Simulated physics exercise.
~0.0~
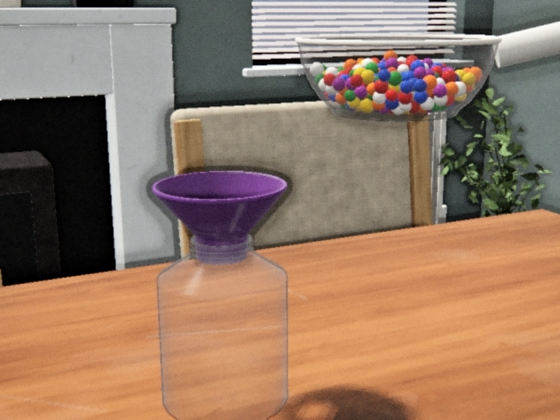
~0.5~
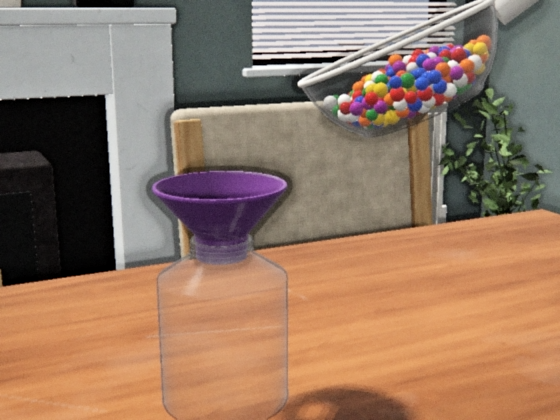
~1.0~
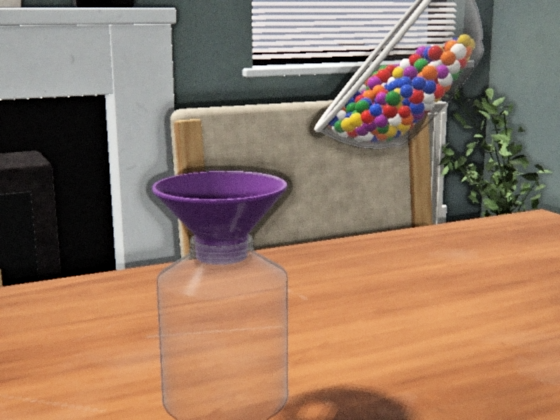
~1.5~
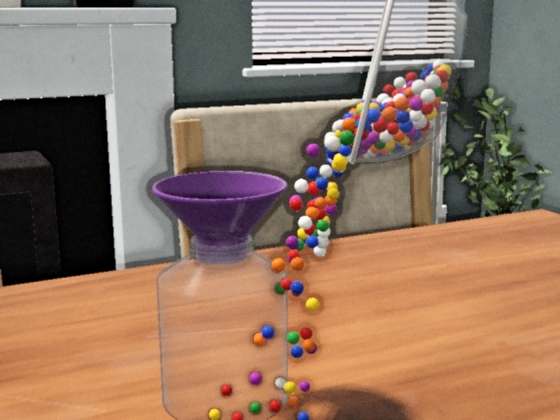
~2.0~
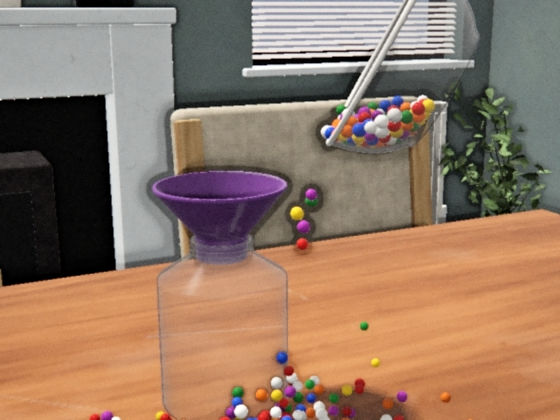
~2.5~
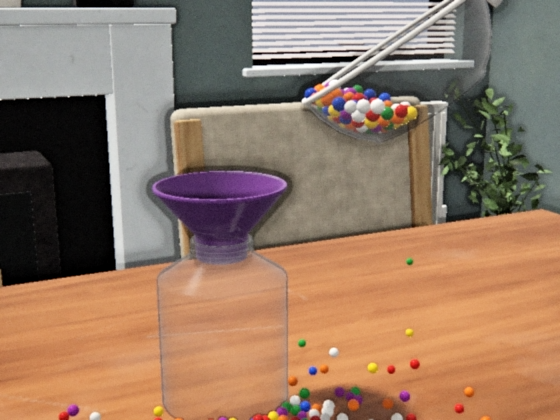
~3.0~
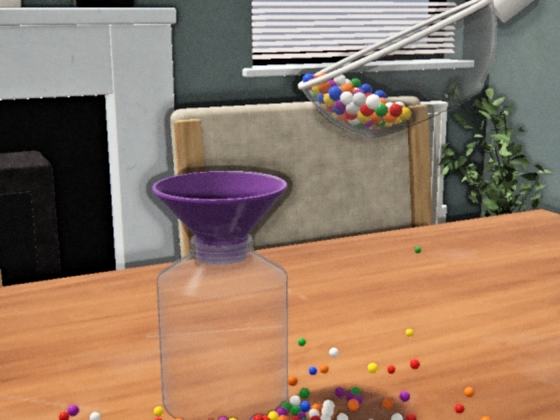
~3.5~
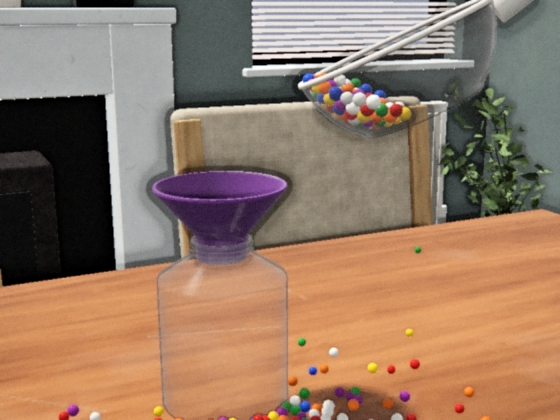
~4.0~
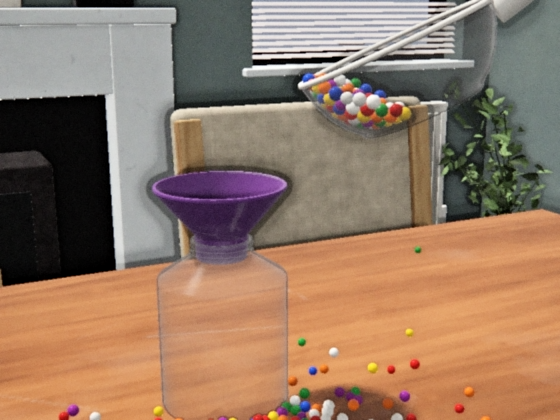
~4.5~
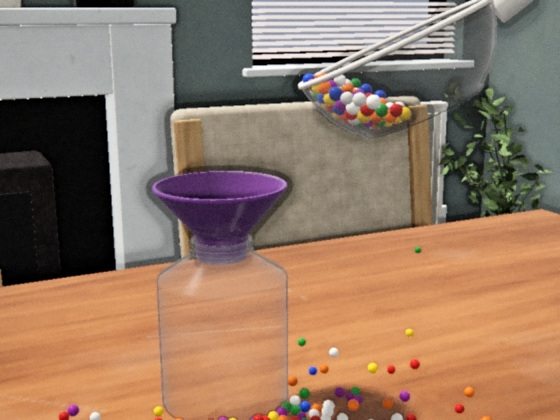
Colorful beads spilled from a clear bowl as it tipped toward a purple funnel on an empty jar, but they missed and scattered across the wooden table. The bowl then tilted partway back, still holding some beads, while the jar stayed empty.
